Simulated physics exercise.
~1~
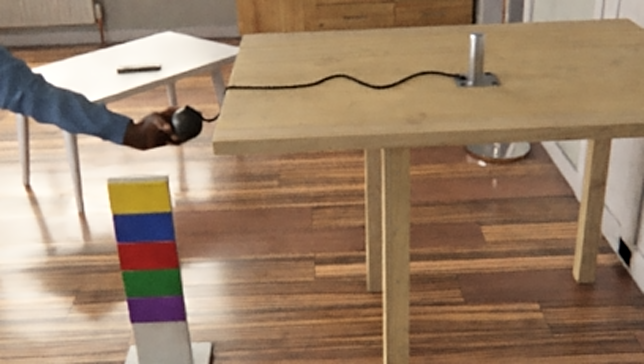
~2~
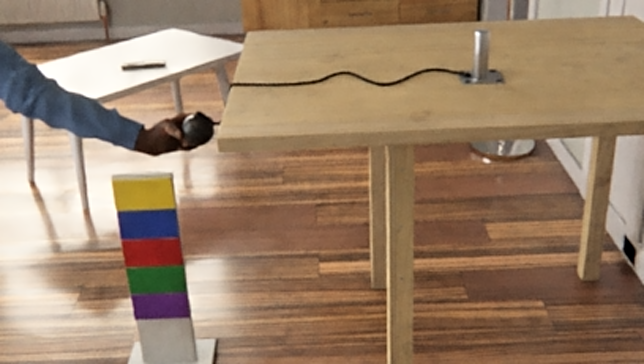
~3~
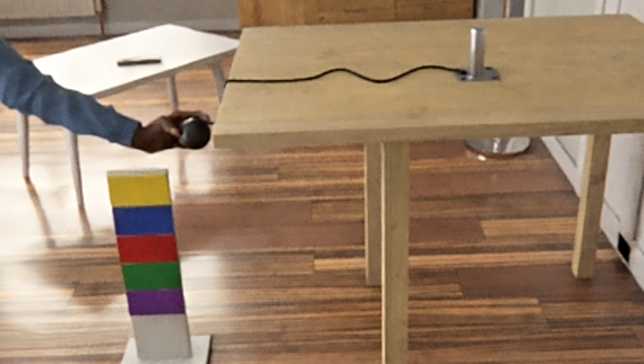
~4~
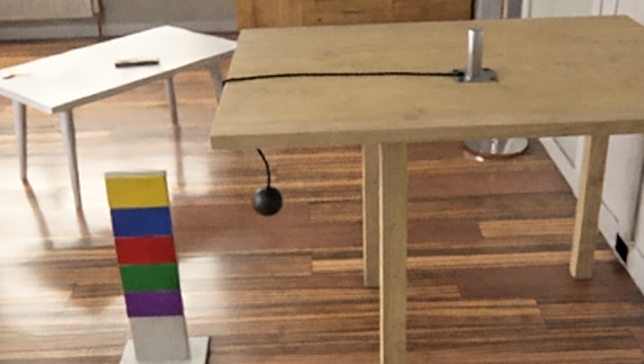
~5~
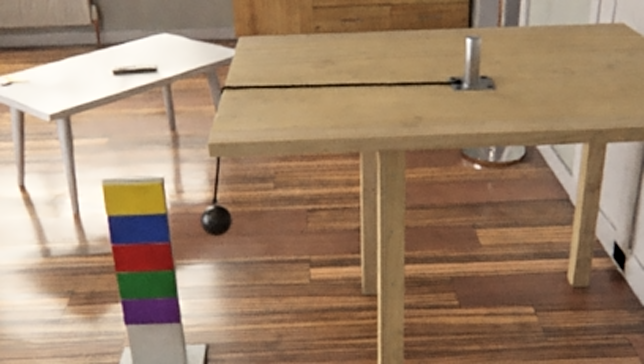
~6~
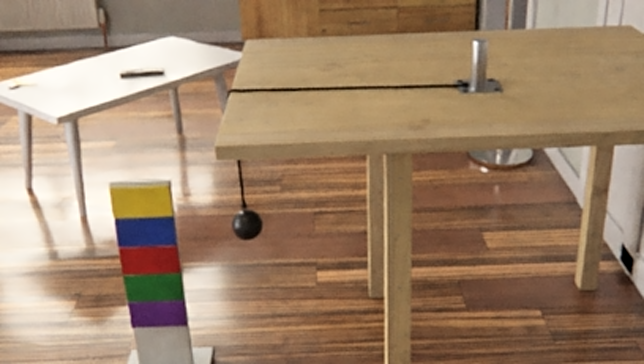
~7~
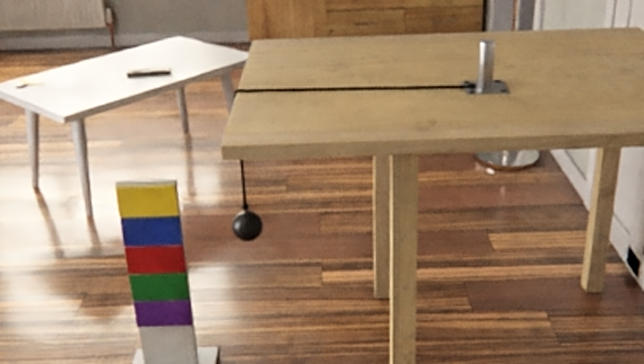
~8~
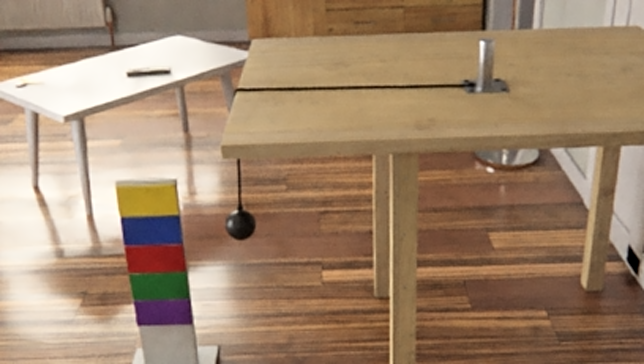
In a room with a wooden floor, a hand reaches in from the left and holds a black ball at the edge of a wooden table, its dark cord lying in a loose wave from a metal post. Below stands a striped scale of yellow, blue, red, green and purple. The hand lets go and withdraws, and the ball drops past the edge, pulling the cord straight across the tabletop. The ball swings left toward the scale, then back a little to the right. It ends hanging almost still beneath the edge, level with the blue band.
